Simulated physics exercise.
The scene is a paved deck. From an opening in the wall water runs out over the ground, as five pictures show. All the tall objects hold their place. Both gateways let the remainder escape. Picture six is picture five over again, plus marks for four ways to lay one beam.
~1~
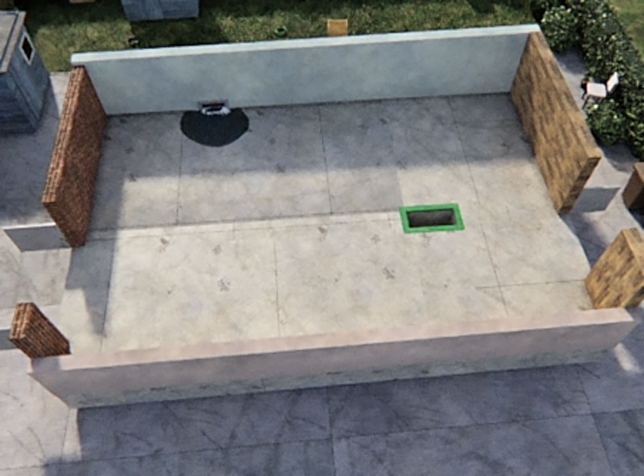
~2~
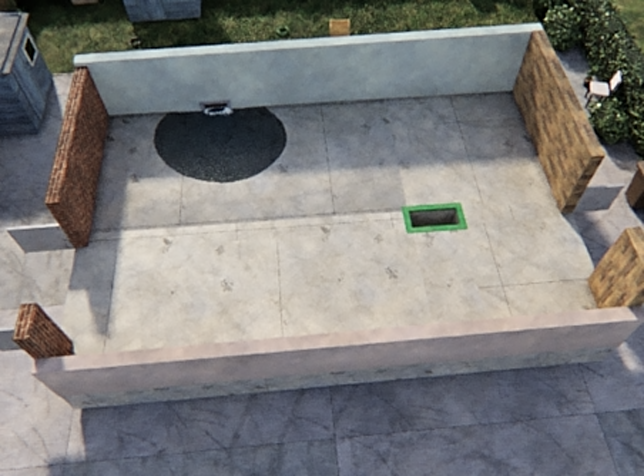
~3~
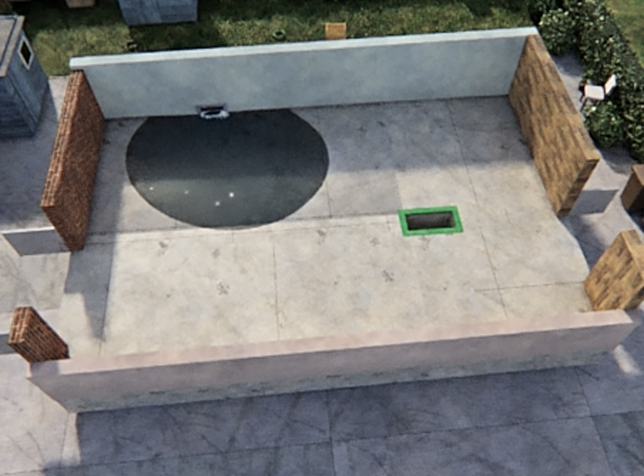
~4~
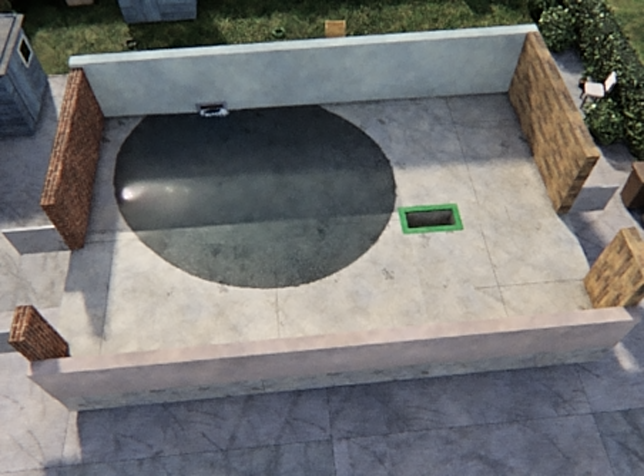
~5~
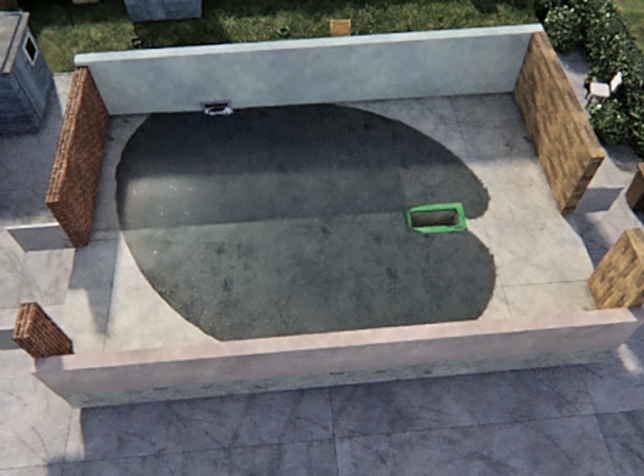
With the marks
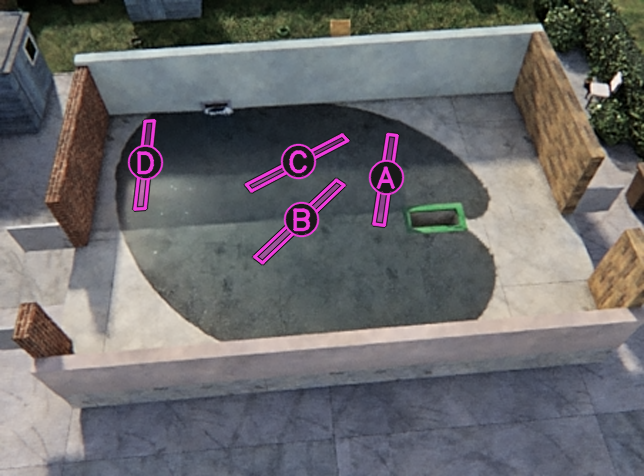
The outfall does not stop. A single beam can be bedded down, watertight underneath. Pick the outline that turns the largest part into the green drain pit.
Best: D.
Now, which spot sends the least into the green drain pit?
It is A.
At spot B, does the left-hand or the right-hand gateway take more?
More leaves on the right.
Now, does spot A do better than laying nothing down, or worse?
Worse.
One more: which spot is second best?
Here it is spot B.
On the marked copy, A from (379, 224) to (392, 134); B from (258, 259) to (340, 182); C from (249, 187) to (345, 137); D from (140, 208) to (149, 121).
Choosing A, about 3 % of the stream runs into the green drain pit, about 94 % out by the gates.
Choosing B, about 11 % of the stream runs into the green drain pit, about 87 % out by the gates.
Choosing C, about 6 % of the stream runs into the green drain pit, about 92 % out by the gates.
Choosing D, about 16 % of the stream runs into the green drain pit, about 82 % out by the gates.
